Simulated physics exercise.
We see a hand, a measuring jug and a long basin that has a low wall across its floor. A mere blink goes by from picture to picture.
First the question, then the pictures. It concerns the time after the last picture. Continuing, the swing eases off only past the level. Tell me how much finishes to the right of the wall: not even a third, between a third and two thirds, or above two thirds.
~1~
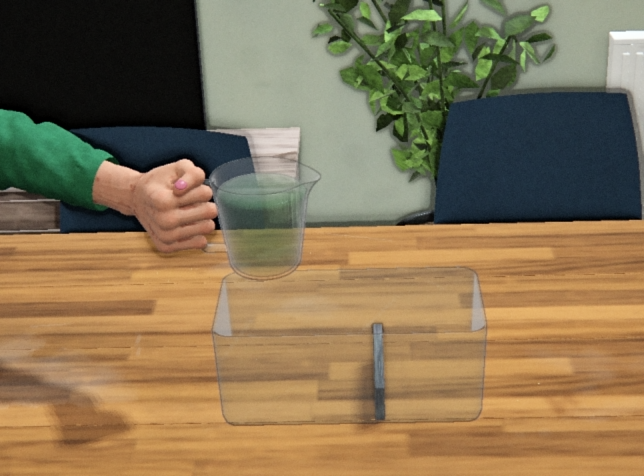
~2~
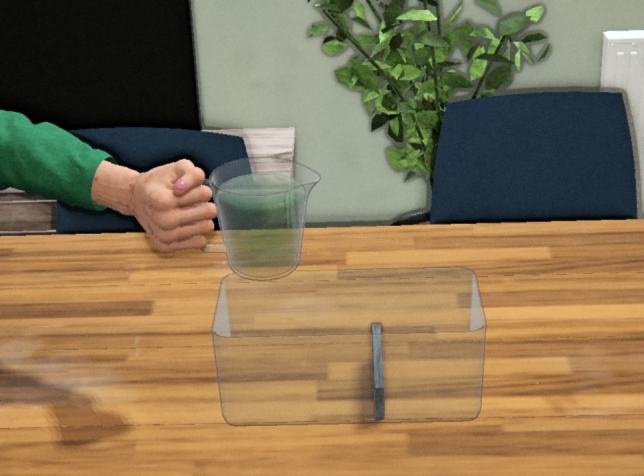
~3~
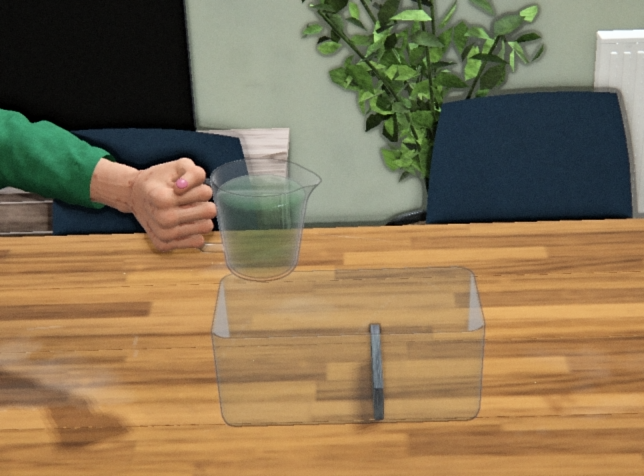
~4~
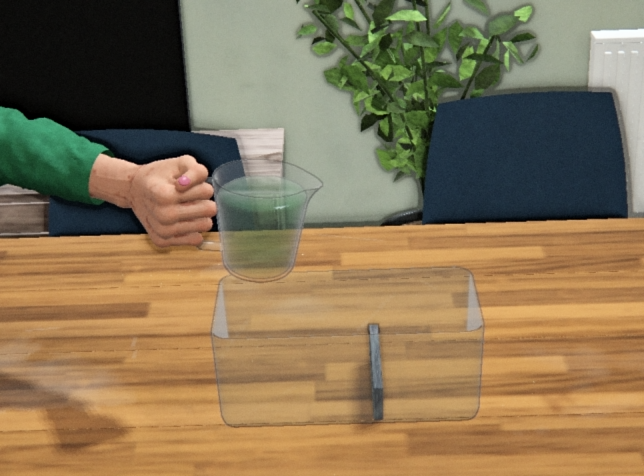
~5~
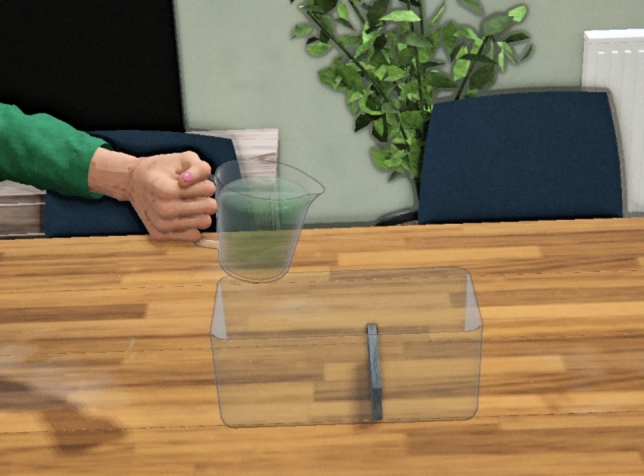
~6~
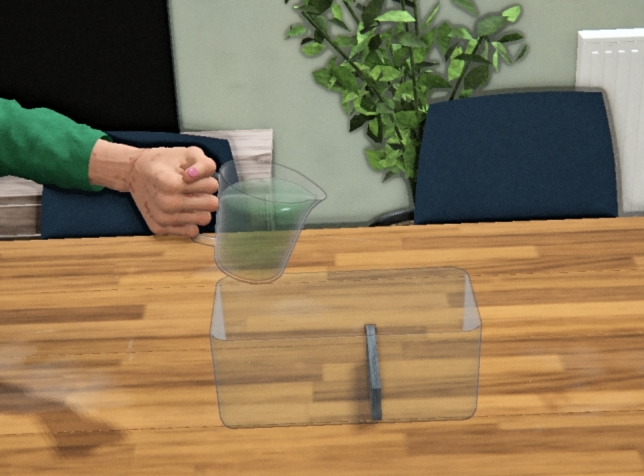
It works out to between a third and two thirds.
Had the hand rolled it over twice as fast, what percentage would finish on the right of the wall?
Around 40 percent.
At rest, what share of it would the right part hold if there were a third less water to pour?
About 25 parts in a hundred, give or take.
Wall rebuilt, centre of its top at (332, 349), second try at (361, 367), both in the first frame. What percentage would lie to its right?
Record: Case 1 near 100 %, case 2 near 80 %.
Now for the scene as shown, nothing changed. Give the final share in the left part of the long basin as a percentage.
Close to 45 percent.
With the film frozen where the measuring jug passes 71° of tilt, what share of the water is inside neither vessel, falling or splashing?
Close to 20 per cent.
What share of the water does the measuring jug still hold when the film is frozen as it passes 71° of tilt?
About 70 per cent.
A moment on, the measuring jug is tipped part way and 70 per cent is still to pour, 1 is left of the wall and 10 right of it.
Next, the measuring jug is tipped on its side and 20 per cent is still to pour, 22 is left of the wall and 45 right of it.
Then the measuring jug is tipped on its side and 2 per cent is still to pour, 44 is left of the wall and 53 right of it.
Later the measuring jug is tipped on its side and 0 per cent is still to pour, 46 is left of the wall and 53 right of it.
At rest 46 per cent lies left of the wall, 53 right of it and 1 outside.
